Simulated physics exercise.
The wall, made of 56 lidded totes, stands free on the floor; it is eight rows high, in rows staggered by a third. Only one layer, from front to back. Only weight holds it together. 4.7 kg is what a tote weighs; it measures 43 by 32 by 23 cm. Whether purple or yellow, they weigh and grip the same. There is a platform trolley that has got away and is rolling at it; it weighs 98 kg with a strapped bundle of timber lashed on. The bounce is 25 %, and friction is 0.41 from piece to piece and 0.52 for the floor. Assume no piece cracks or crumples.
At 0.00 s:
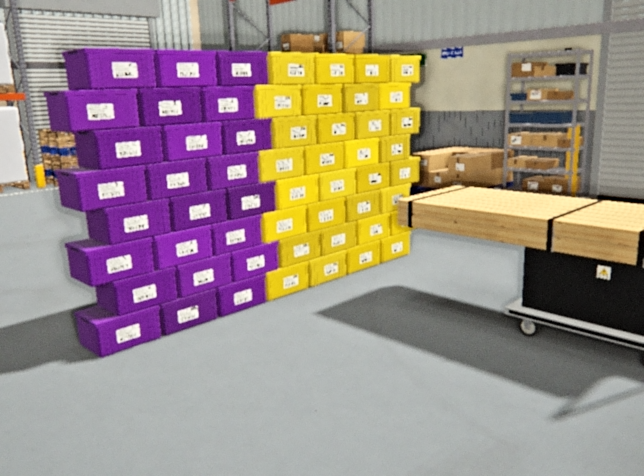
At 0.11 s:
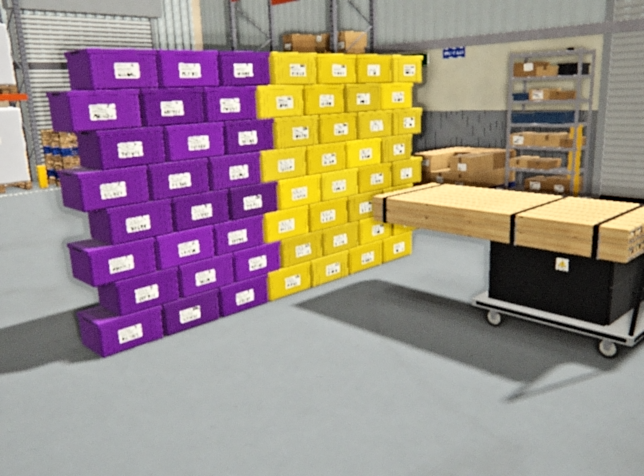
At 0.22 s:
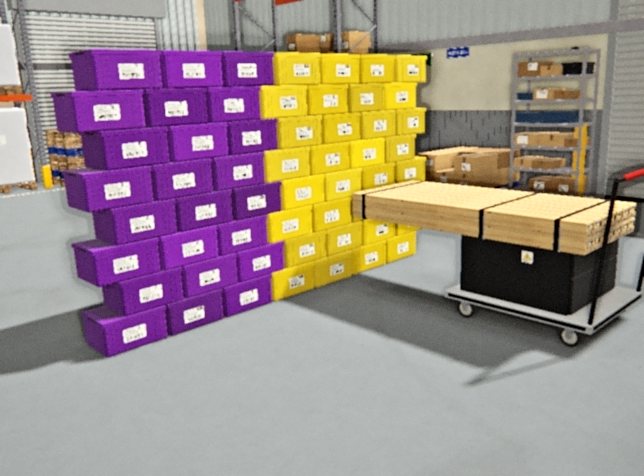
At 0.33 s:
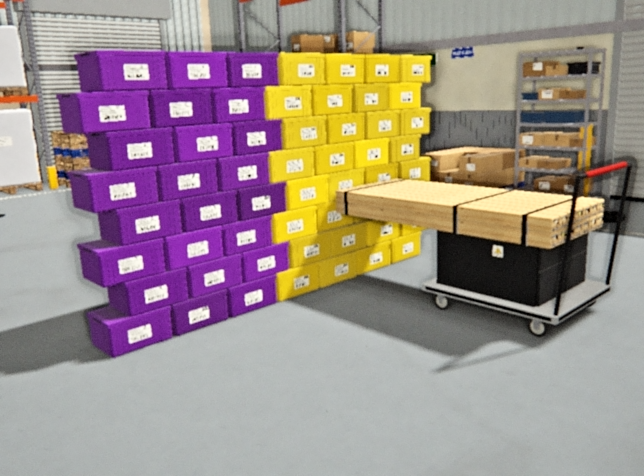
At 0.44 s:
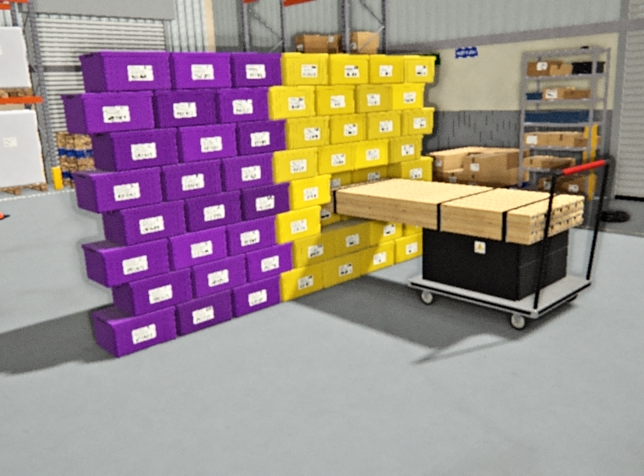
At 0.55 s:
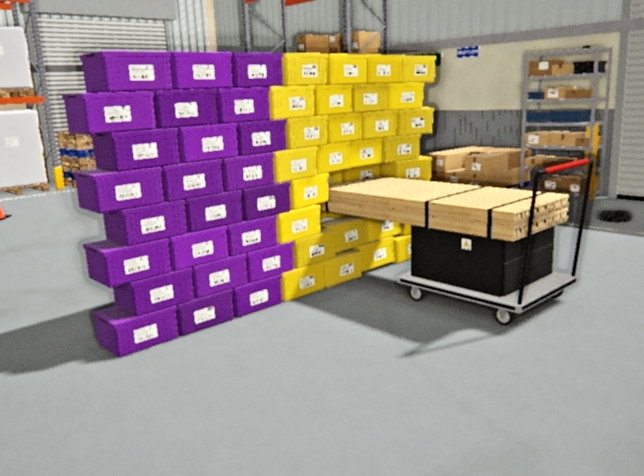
In a warehouse with metal shelving and cardboard boxes behind, the view faces a freestanding stack at a slight angle from the front, panning a little. Purple lidded totes form the stack's left part and yellow ones its right, while a trolley carries pale timber atop a black box at right. The trolley rolls leftward, and its protruding timber pushes into the yellow side, shifting several totes.
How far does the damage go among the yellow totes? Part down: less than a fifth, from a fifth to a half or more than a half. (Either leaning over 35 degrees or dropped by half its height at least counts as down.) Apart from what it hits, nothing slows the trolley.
Down: Above one half of them.
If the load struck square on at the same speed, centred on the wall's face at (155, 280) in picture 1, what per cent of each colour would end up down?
Purple 60, yellow 0 per cent.
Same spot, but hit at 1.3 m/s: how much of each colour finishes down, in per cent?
Purple 0%, yellow 0%.
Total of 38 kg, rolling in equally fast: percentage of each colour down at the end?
You'd get purple 0 and yellow 0 percent.
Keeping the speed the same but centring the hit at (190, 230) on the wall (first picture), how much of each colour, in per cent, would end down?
For purple it's 80 per cent, for yellow 10 per cent.
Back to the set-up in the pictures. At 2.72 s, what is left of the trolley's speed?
It is moving at around 0.0 m/s.
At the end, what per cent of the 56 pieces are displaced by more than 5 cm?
55 percent.
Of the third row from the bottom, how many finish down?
3.
After 0.90 s, load 53 cm past the wall's line, still rolling; 2 of the 32 yellow totes down (2 of 56 in all colours); top yellow tote 26 cm from its place.
After 1.44 s, load 72 cm past the wall's line, still rolling; 16 of the 32 yellow totes down (16 of 56 in all colours); top yellow tote 10° from how it stood, 16 cm lower.
After 2.08 s, load 85 cm past the wall's line, still rolling; 22 of the 32 yellow totes down (22 of 56 in all colours); top yellow tote on its side.
After 2.72 s, load 86 cm past the wall's line, stopped; 26 of the 32 yellow totes down (30 of 56 in all colours); top yellow tote on its side.
In the end (4.5 s), load 86 cm past the wall's line, stopped; 26 of the 32 yellow totes down (30 of 56 in all colours); top yellow tote on its side; top purple tote unmoved. That is 81 per cent. From the last view, middles, top yellow tote near (217, 212), top purple tote near (126, 73).
